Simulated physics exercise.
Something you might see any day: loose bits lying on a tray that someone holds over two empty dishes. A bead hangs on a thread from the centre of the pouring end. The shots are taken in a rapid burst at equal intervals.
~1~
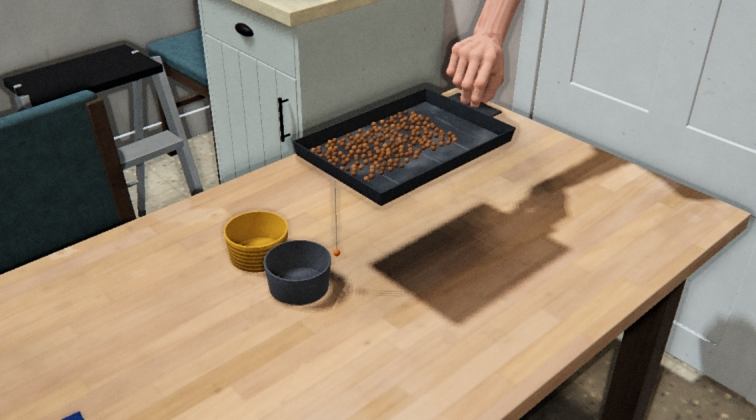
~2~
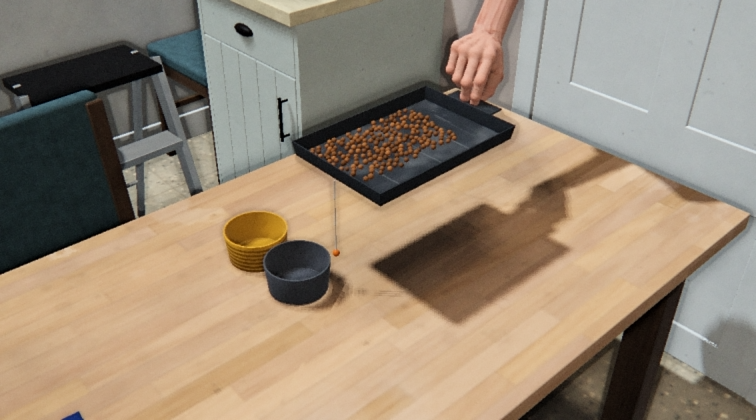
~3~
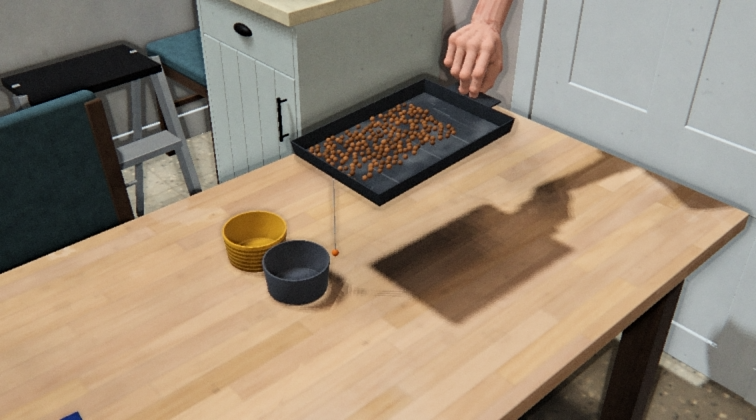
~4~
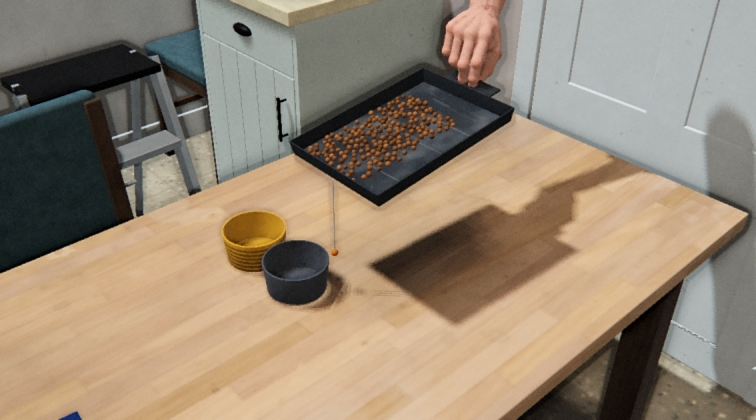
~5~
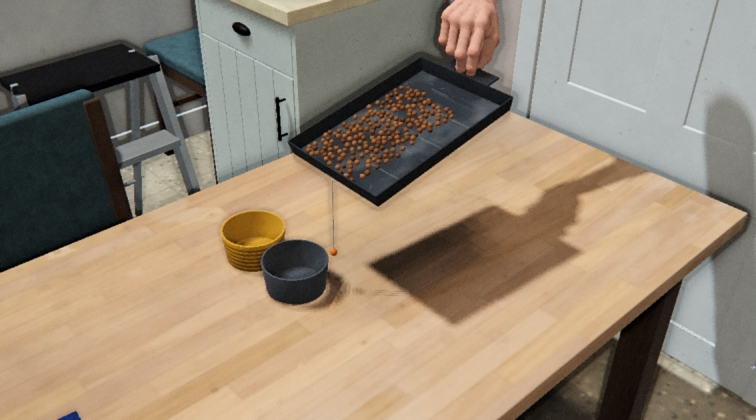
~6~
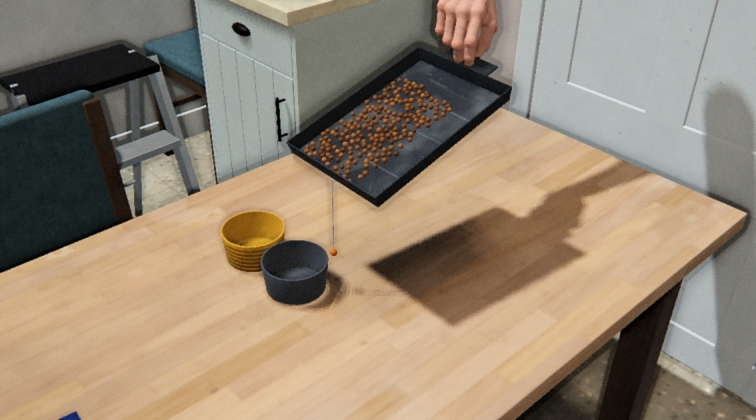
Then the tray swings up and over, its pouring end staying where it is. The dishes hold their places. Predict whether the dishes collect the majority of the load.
The dishes end up holding not even half.
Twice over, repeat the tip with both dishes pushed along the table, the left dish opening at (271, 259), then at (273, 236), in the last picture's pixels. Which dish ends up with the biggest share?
For the two places in order: The rightward one, the rightward one.
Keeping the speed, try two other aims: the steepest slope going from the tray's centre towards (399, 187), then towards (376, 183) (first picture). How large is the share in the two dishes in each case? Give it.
It comes to about 0 per cent the first time and about 0 per cent the second.
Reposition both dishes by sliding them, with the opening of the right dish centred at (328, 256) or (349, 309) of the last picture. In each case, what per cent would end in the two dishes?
Close to 0 in a hundred first, close to 80 in a hundred second.
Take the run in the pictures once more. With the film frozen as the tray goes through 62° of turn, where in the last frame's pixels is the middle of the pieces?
Around (336, 161).
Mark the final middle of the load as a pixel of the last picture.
I'd mark it at roughly (312, 322).
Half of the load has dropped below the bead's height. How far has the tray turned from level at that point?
Roughly 115 degrees of tilt.
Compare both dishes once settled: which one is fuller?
The fuller one is the right side.
Shortly afterwards, tray tipped steeply; all but a few on the tray; only a few in the air.
Next, tray tipped past a quarter turn; all but a few on the tray; only a few in the right dish; only a few outside both; a little in the air.
Some moments later, tray tipped past a quarter turn; near a quarter in the right dish; the bulk outside both.
In the end, tray tipped past a quarter turn; near a quarter in the right dish; none at all in the left dish; the bulk outside both.
